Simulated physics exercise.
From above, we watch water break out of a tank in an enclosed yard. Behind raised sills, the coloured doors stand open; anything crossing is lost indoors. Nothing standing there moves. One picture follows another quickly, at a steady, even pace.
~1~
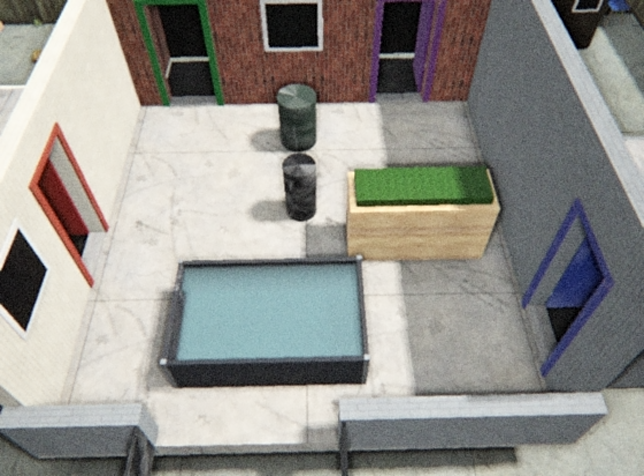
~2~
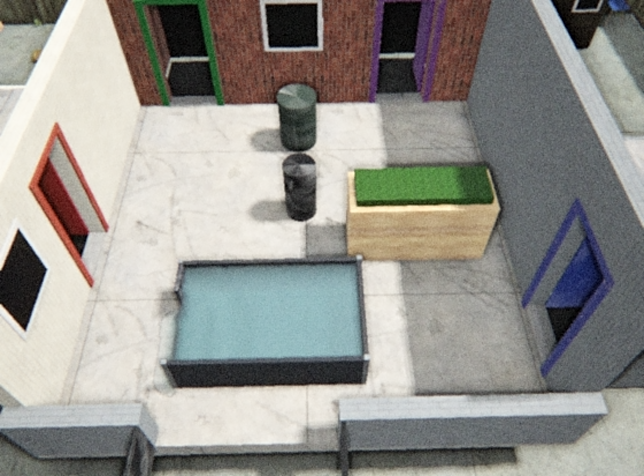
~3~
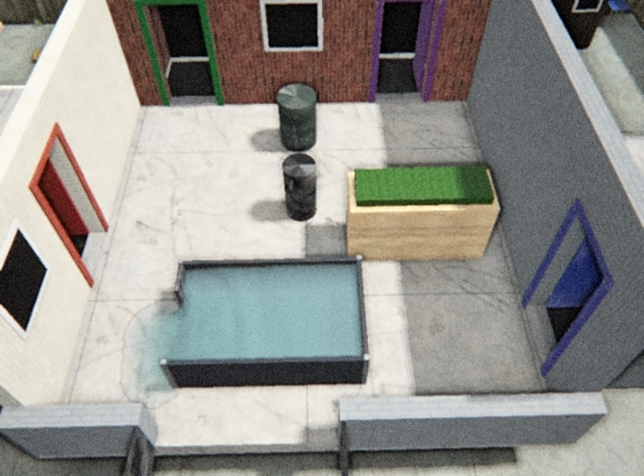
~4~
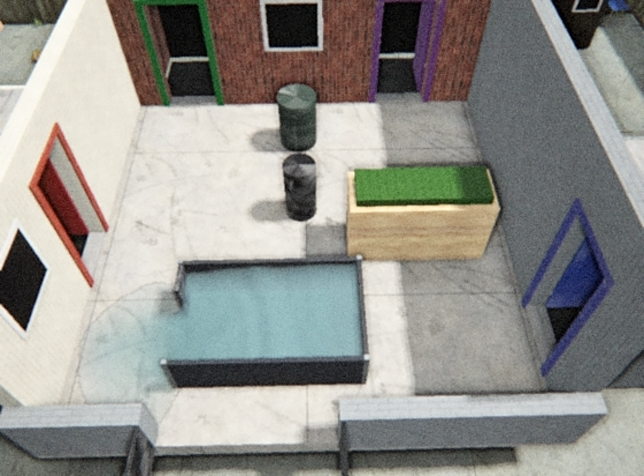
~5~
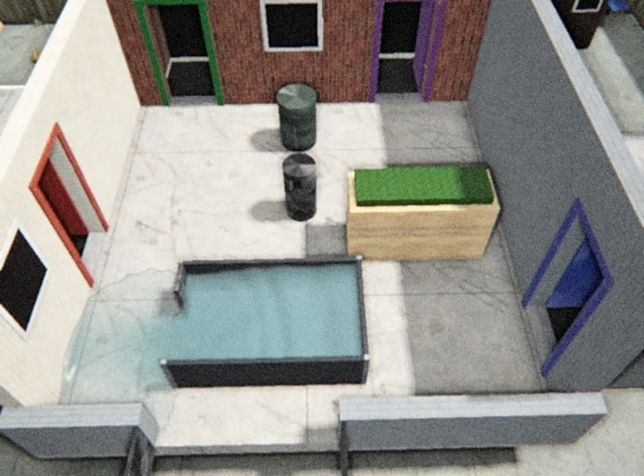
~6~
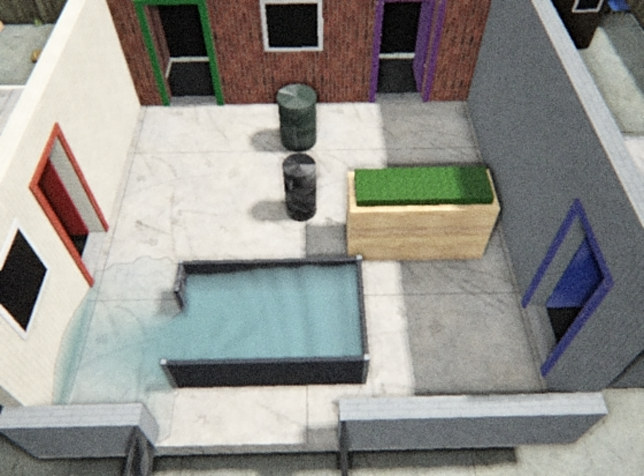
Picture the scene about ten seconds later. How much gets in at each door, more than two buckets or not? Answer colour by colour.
The purple door gets two buckets or less; the red door gets more than two; the blue door gets two buckets or less; the green door gets more than two.
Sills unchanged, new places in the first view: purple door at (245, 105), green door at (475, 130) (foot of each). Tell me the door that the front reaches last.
That would be the green-painted one.
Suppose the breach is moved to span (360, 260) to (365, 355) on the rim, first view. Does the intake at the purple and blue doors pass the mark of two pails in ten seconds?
The purple door exceeds the limit, the blue door exceeds the limit.
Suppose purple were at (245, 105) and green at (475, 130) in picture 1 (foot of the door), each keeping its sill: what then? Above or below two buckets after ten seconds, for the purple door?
The purple one tops the limit, as far as I can tell.
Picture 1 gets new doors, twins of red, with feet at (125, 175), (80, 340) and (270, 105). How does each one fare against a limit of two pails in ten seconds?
As listed: Keeps below it, floods, stays under.
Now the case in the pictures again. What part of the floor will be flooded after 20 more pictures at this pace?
By my count, 50 percent.
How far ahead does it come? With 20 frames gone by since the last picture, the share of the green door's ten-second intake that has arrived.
Some 5 per cent.
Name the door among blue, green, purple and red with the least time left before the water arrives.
Answer: The one in red.
A moment on, water covers 10 % of the floor; the purple door not reached, the red door under two buckets in, the blue door not reached, the green door not reached.
Next, water covers 20 % of the floor; the purple door not reached, the red door under two buckets in, the blue door not reached, the green door not reached.
Then, water covers 50 % of the floor; the purple door not reached, the red door over two buckets in, the blue door not reached, the green door under two buckets in.
Later, water covers 70 % of the floor; the purple door wet at the sill, nothing in, the red door over two buckets in, the blue door wet at the sill, nothing in, the green door far over two buckets in.
In the end, water covers 95 % of the floor; the purple door wet at the sill, nothing in, the red door over two buckets in, the blue door wet at the sill, nothing in, the green door far over two buckets in.
